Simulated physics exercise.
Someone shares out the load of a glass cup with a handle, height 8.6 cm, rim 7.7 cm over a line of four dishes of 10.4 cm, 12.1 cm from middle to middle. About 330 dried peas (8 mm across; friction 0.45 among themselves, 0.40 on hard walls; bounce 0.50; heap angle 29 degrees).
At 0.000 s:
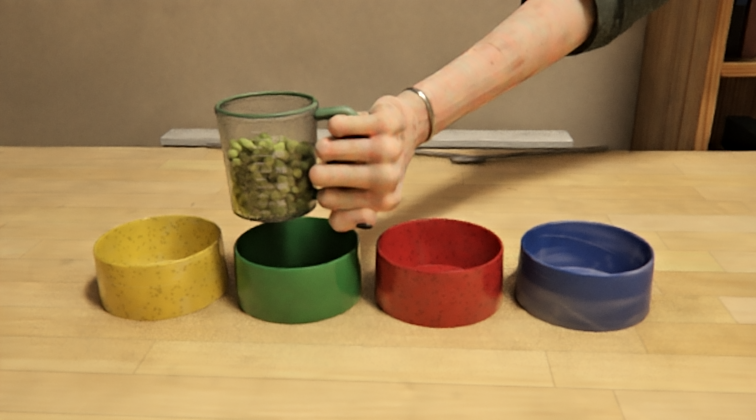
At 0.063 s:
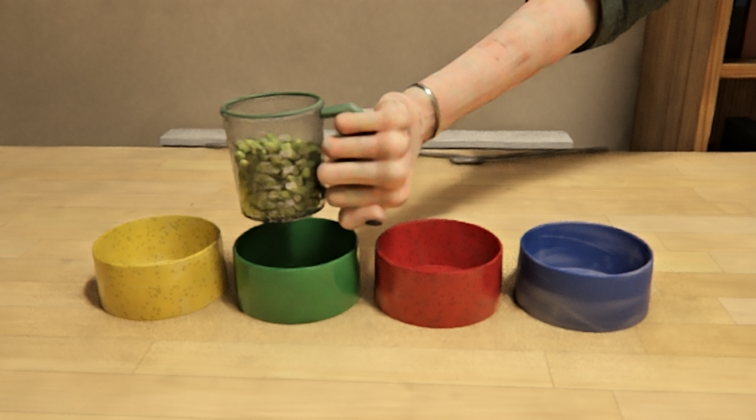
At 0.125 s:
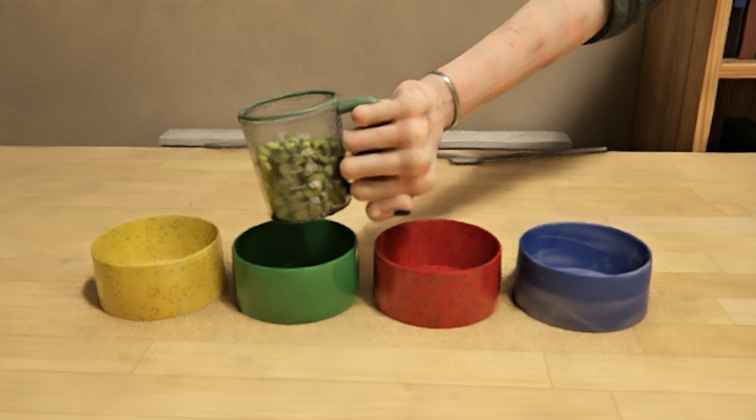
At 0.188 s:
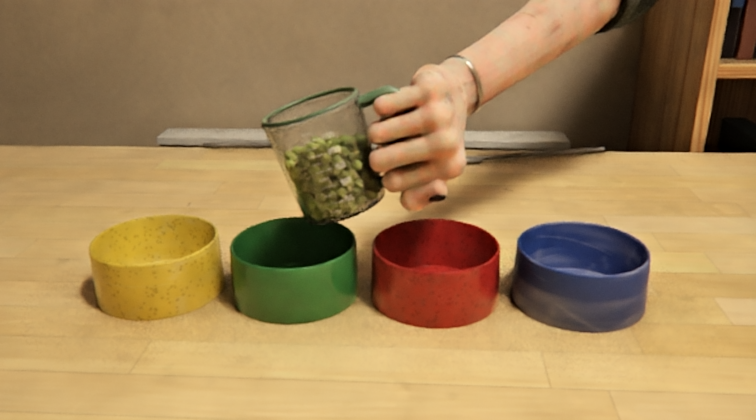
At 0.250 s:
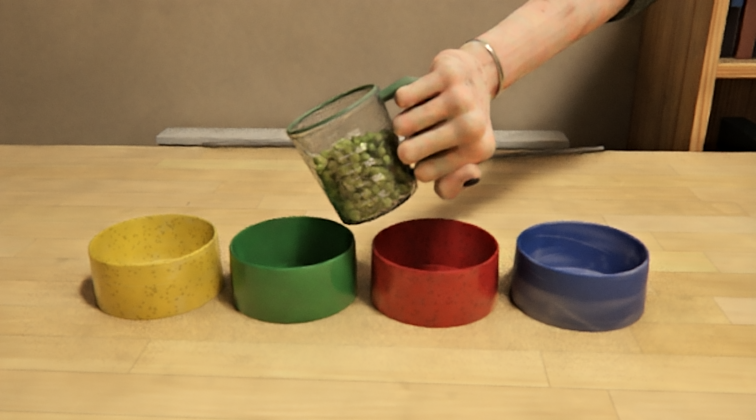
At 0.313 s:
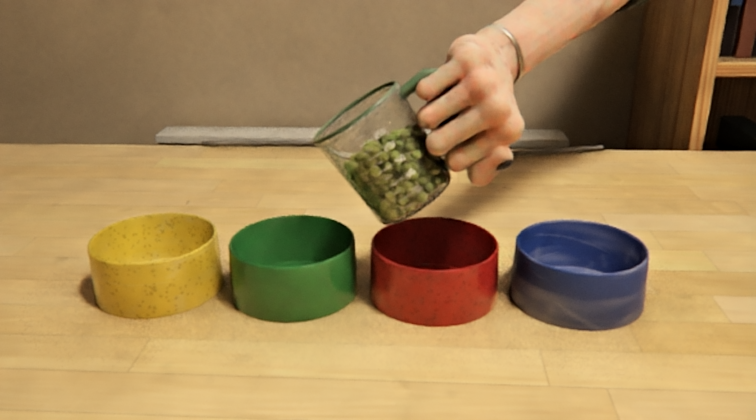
A hand moves a clear cup of green pieces right above four coloured dishes, tilting it left.
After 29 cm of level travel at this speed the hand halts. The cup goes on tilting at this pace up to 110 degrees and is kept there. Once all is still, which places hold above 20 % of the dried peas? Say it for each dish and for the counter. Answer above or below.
Red below, blue above, green below, yellow below, counter below.
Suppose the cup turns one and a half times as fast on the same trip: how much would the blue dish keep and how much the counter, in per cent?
Blue 70; counter 10.
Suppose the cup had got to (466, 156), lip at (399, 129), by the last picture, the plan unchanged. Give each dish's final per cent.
Red 0; blue 100; green 0; yellow 0.
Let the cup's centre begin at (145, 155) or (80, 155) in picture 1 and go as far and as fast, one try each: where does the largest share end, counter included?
The winner: Red; counter.
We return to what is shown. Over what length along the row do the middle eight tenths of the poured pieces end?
About 6 cm.
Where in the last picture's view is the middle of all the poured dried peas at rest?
At about (564, 274).
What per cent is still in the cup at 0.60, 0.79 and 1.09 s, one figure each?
About 100, 100, 65.
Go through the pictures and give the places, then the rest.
Cup at (271, 156), tilt 0 degrees, lip at (219, 104), moved 0.0 cm; middle of the pieces at (273, 173); yellow dish at (159, 239); green dish at (297, 241); red dish at (439, 244); blue dish at (586, 246), in the first picture.
Cup at (278, 156), tilt 2 degrees, lip at (225, 106), moved 0.6 cm; middle of the pieces at (281, 173), in the second picture.
Cup at (300, 157), tilt 9 degrees, lip at (242, 112), moved 2.5 cm; middle of the pieces at (304, 173), in the third picture.
Cup at (328, 157), tilt 17 degrees, lip at (265, 120), moved 4.9 cm; middle of the pieces at (334, 172), in the fourth picture.
Cup at (356, 156), tilt 25 degrees, lip at (289, 129), moved 7.3 cm; middle of the pieces at (365, 171), in the fifth picture.
Cup at (386, 155), tilt 34 degrees, lip at (316, 138), moved 9.7 cm; middle of the pieces at (396, 169); yellow dish at (154, 237); green dish at (292, 240); red dish at (435, 243); blue dish at (581, 245). The cup turns about 135 degrees a second and travels 38 cm a second, in the sixth picture.
After 0.60 s, tilt 72 degrees; cup holds 100 %.
After 0.79 s, tilt 97 degrees; cup holds 100 %.
After 1.09 s, tilt 110 degrees; cup holds 65 %, blue 35 %.
At rest (2.3 s), red 0 %, blue 100 %, green 0 %, yellow 0 %, counter 0 %.
